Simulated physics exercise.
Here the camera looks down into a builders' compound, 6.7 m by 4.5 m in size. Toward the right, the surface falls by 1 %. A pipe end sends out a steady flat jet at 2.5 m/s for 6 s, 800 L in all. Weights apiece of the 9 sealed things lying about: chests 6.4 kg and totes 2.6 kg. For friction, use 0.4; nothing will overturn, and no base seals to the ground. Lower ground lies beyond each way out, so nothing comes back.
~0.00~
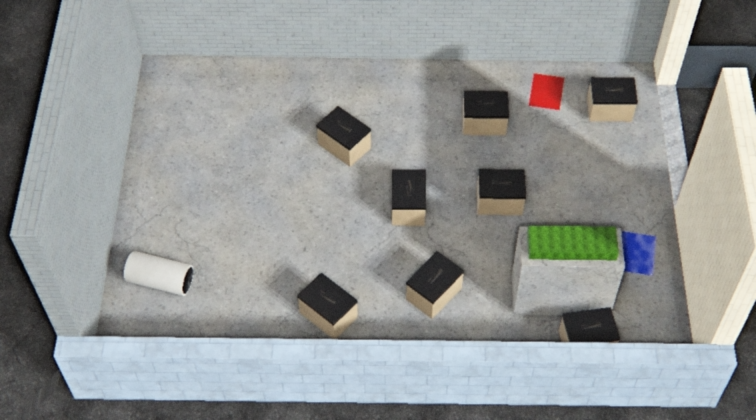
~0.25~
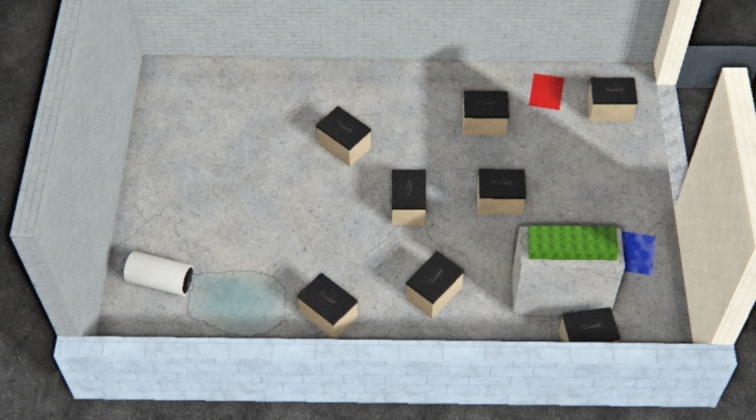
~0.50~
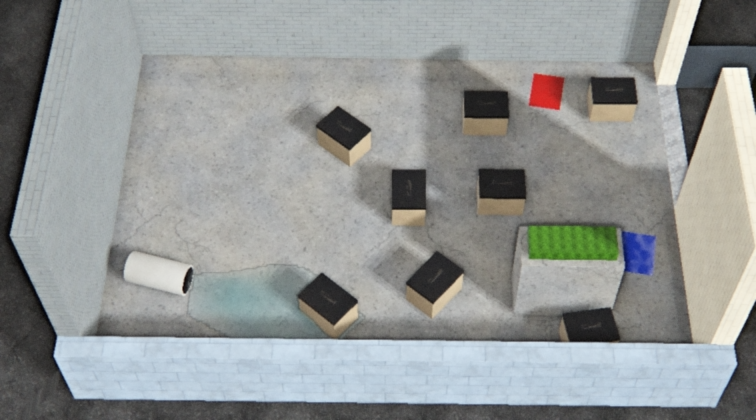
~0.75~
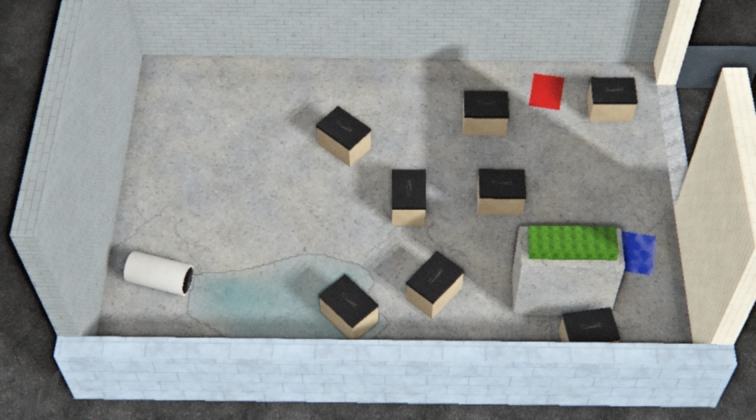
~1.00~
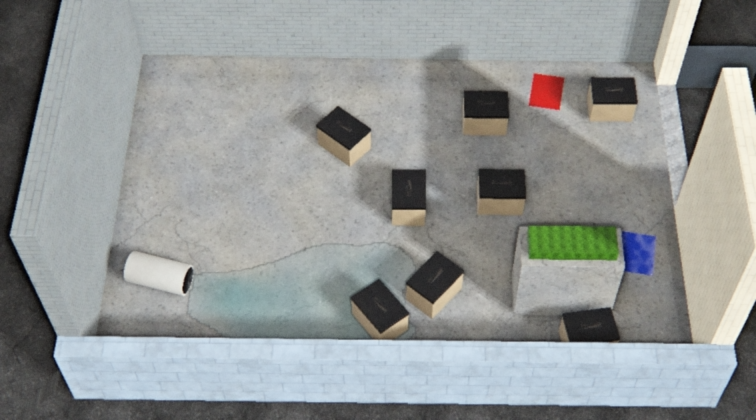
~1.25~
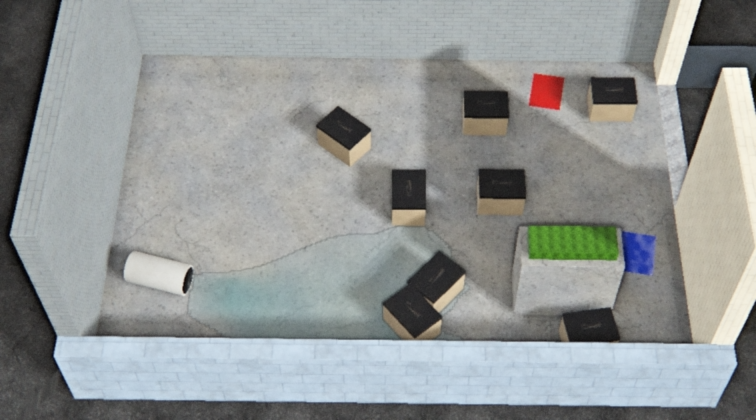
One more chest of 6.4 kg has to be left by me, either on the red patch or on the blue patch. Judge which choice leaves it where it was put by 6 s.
Leave it on red.
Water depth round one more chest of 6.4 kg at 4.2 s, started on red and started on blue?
Depth in order asked: 0 cm, then 3 cm.
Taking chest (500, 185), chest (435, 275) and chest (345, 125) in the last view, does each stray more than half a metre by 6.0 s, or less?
Going one by one: Beyond it, beyond it, within it.
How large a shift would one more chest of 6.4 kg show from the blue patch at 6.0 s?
About 150 cm.
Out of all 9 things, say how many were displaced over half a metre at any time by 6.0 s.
The tally stands at 4.
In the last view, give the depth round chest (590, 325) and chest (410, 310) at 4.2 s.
I'd estimate 5 cm for the first and 14 cm for the second.
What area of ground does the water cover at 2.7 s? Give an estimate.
Around 9.0 m2 of it.
After 1.8 s on red it would be 0 cm off in 0 cm of water; on blue it would be 0 cm off in 0 cm of water.
After 2.7 s on red it would be 0 cm off in 0 cm of water; on blue it would be 0 cm off in 0 cm of water.
After 4.2 s on red it would be 0 cm off in 0 cm of water; on blue it would be 20 cm off in 3 cm of water.
After 6.0 s on red it would be 0 cm off in 1 cm of water; on blue it would be 151 cm off in 7 cm of water.
